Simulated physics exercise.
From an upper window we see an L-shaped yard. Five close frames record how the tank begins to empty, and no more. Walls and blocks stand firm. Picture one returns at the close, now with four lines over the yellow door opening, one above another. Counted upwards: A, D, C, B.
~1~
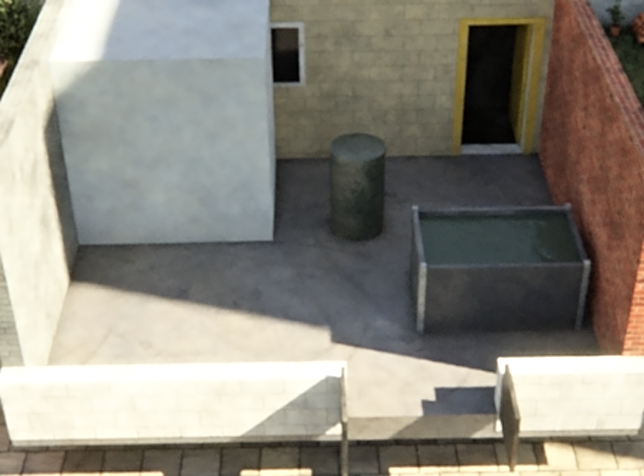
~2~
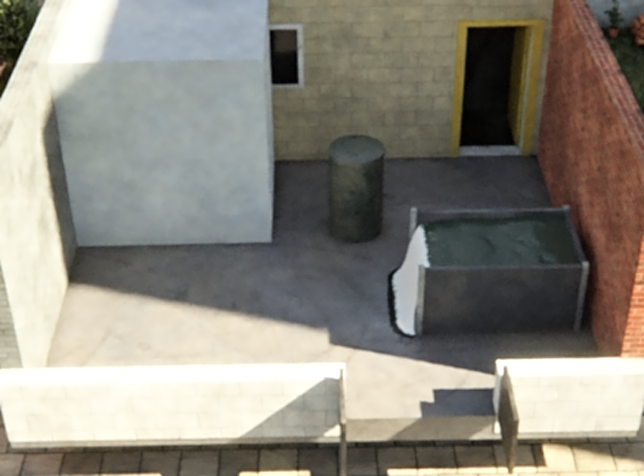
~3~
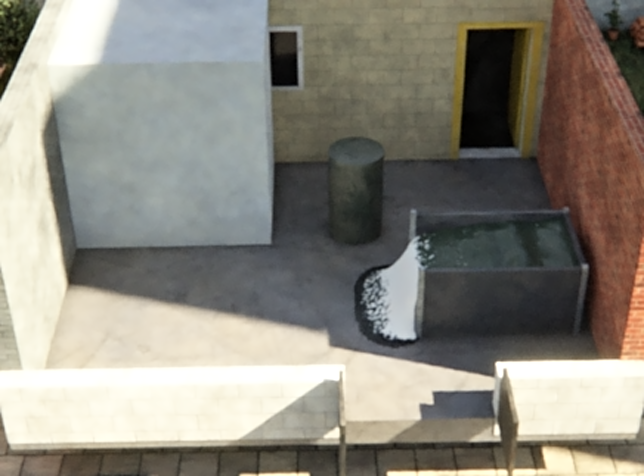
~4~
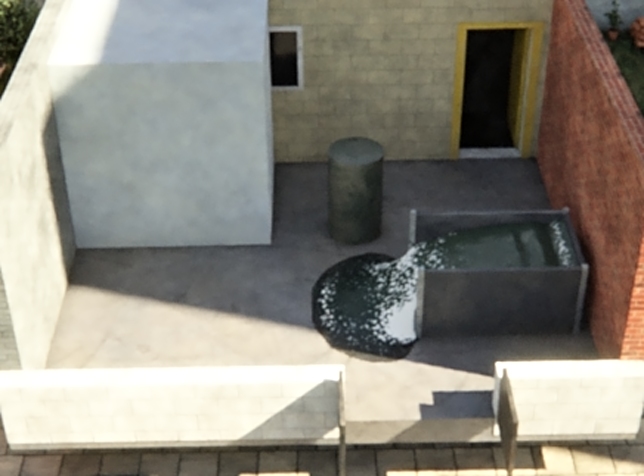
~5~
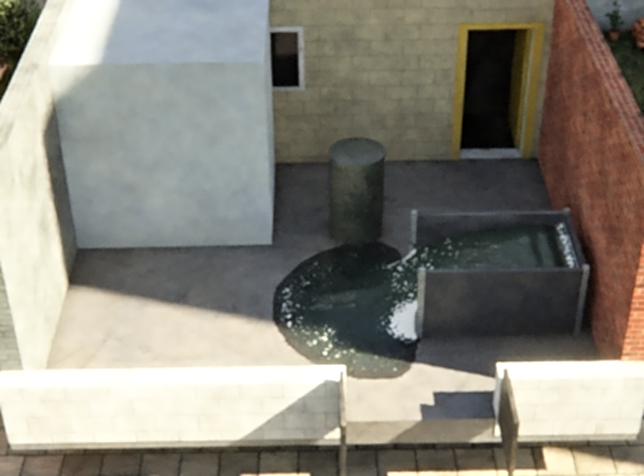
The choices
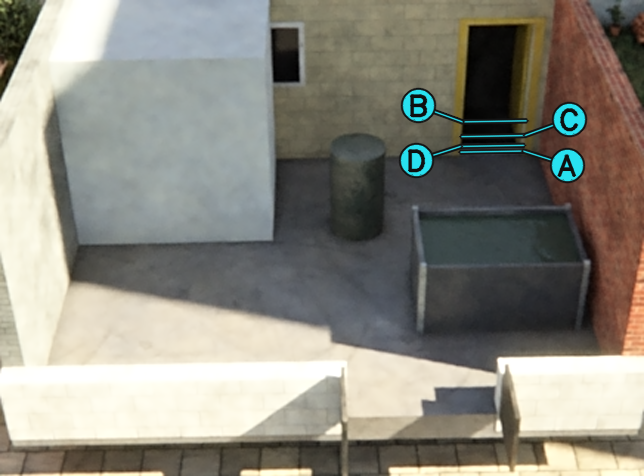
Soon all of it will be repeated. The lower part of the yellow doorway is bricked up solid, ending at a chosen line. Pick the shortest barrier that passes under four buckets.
The limit is A.
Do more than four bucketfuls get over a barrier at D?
No, that is safe.
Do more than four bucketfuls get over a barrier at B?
No, not at all.
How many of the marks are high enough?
All of them.
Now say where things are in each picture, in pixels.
Water in the tank at rest, its middle at (497, 241); foot of the yellow doorway at (491, 154); open gate at (422, 357).
Water covers 1 % of the ground and shows as far out as (399, 271).
Water covers 3 % of the ground and shows as far out as (374, 271).
Water covers 8 % of the ground and shows as far out as (321, 285).
Water covers 13 % of the ground and shows as far out as (283, 292).
On the marked copy, A at (491, 151); B at (494, 121); C at (493, 136); D at (492, 145); from the bottom up A, D, C, B.
If A is chosen, a splash gets over, under a bucket.
If B is chosen, nothing gets over.
If C is chosen, nothing gets over.
If D is chosen, nothing gets over.
